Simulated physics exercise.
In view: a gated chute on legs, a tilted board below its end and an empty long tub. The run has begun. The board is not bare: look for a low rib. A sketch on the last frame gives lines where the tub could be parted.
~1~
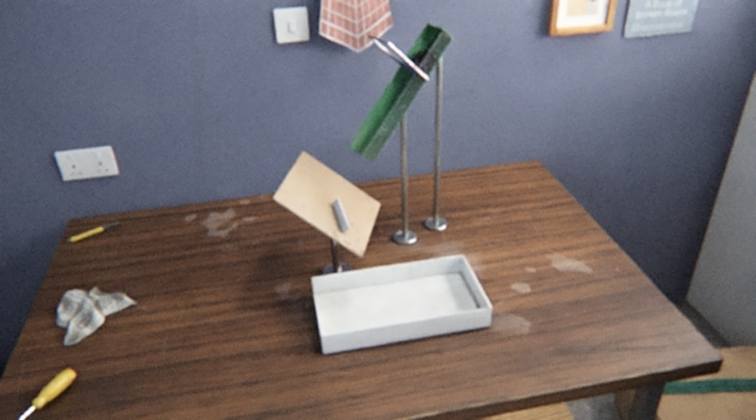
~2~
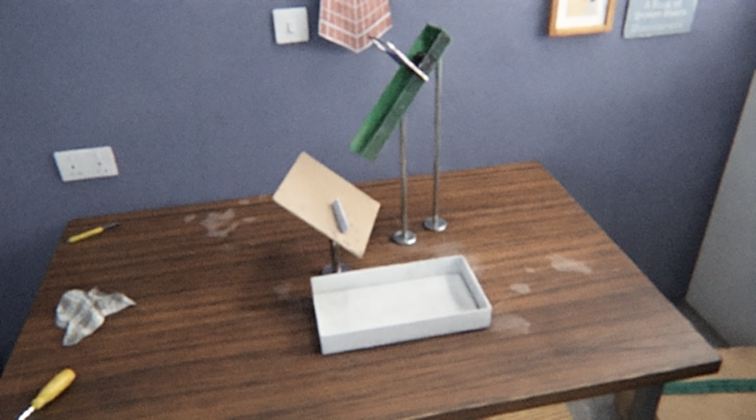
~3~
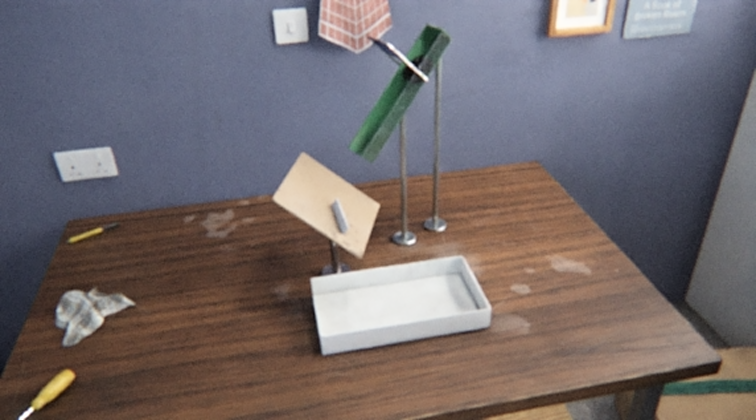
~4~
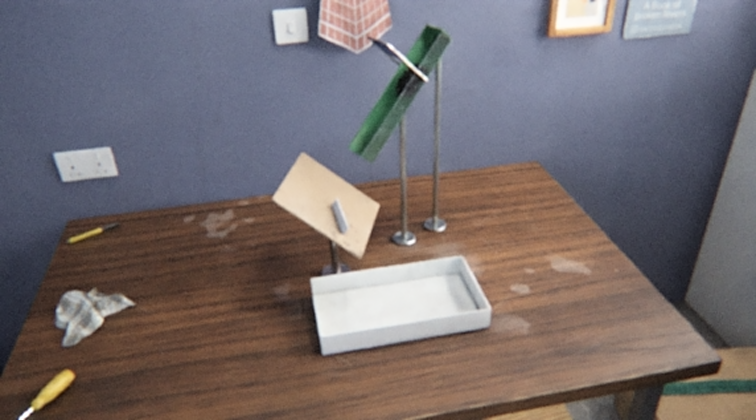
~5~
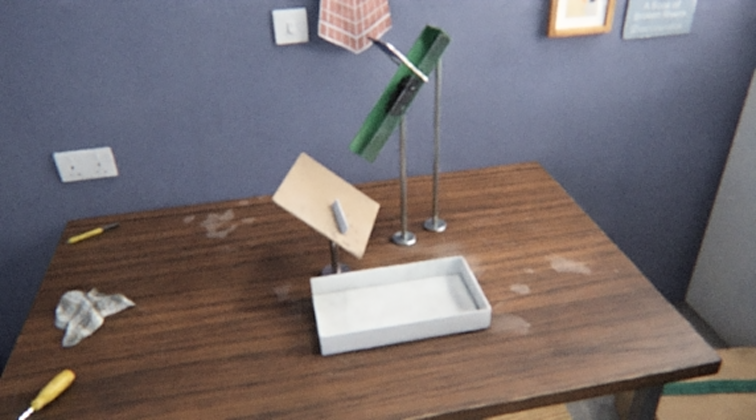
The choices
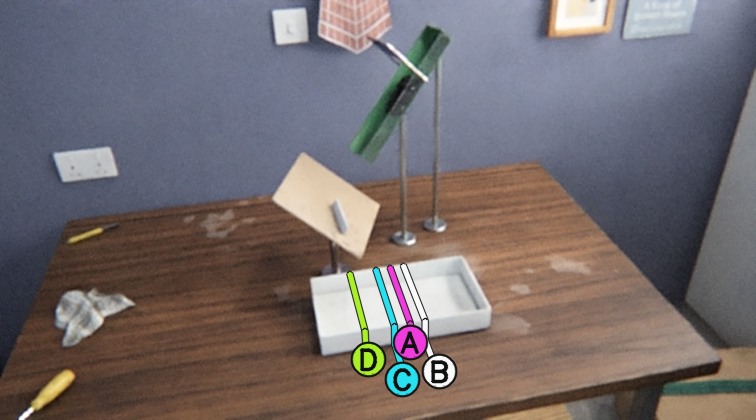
A green chute stands over a tilted board and white tub as dark beans slide partway down it.
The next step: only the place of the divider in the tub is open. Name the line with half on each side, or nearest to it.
The answer is line A.
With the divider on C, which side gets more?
The right side.
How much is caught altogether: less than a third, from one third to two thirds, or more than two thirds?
It is from one third to two thirds.
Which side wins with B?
The left side.
On the marked copy, line A crosses the front rim at (410, 322); line B crosses the front rim at (424, 320); line C crosses the front rim at (394, 325); line D crosses the front rim at (364, 330).
With A, of what is caught, about two thirds on the left of the divider, about a third on the right.
With B, of what is caught, most on the left of the divider, a small part on the right.
With C, of what is caught, a small part on the left of the divider, nearly all on the right.
With D, of what is caught, none on the left of the divider, all on the right.
